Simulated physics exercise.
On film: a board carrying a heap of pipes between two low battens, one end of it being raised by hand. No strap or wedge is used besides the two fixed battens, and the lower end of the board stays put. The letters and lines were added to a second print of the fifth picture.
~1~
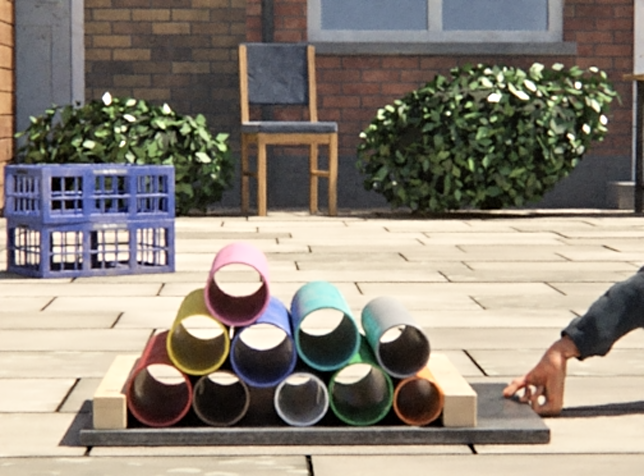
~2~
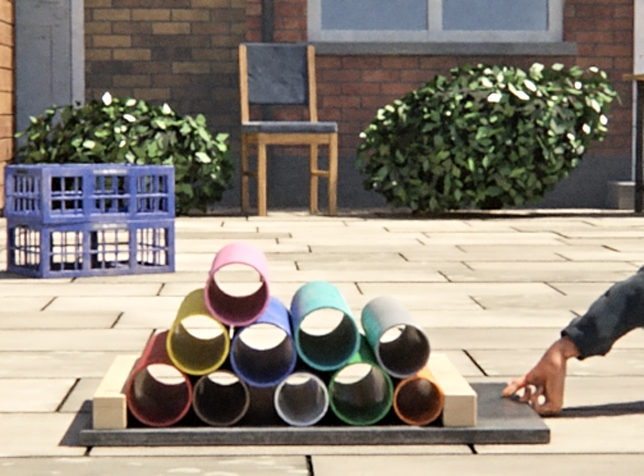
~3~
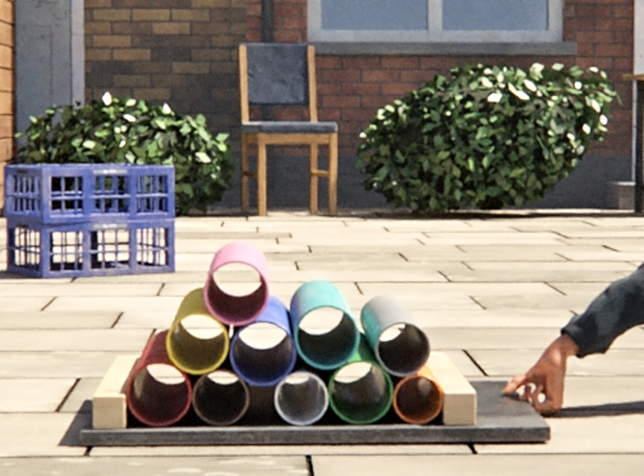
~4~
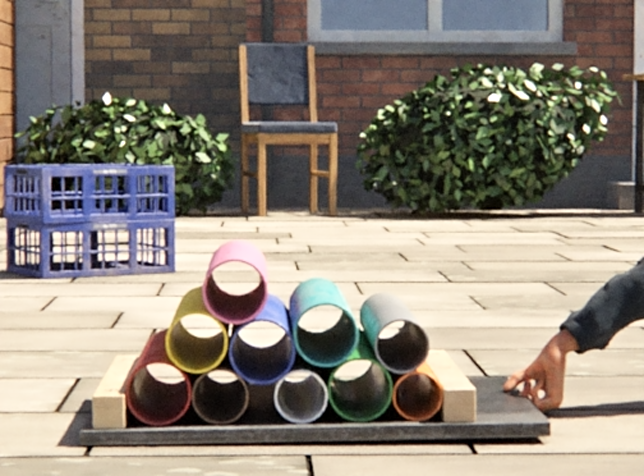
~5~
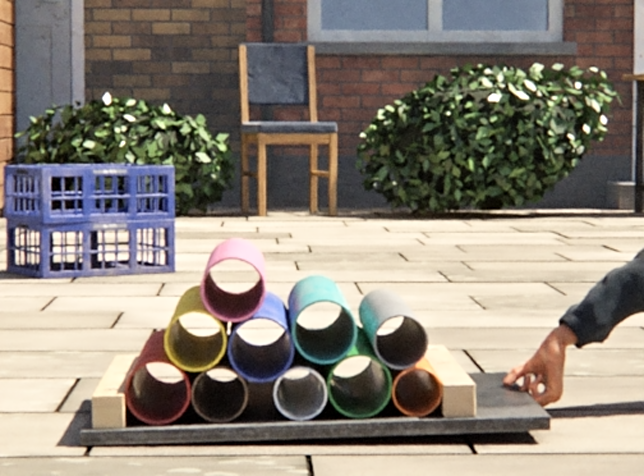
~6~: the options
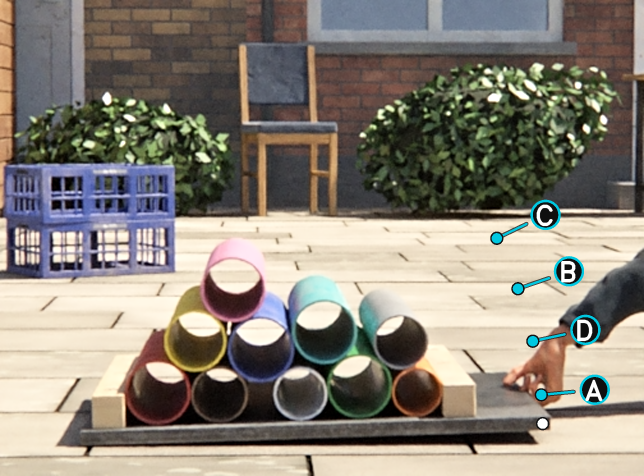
A hand at right slightly raising one end of a dark board carrying a stack of colourful pipes between two low battens.
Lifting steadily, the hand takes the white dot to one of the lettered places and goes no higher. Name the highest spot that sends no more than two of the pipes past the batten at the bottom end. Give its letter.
Up to B.
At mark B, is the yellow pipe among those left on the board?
Yes, with B.
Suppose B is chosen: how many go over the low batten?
With B, none.
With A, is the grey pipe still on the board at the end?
Yes.
On the marked copy, A at (541, 395); B at (518, 289); C at (497, 238); D at (533, 341); the white dot at (543, 424).
Taking B. A third of the way, board at 14°.
Two thirds of the way, board at 19°.
When it is over, board at 19°, none over the low batten.
As for the rest, A none over the low batten; C four over the low batten (blue, yellow, turquoise, pink); D none over the low batten.
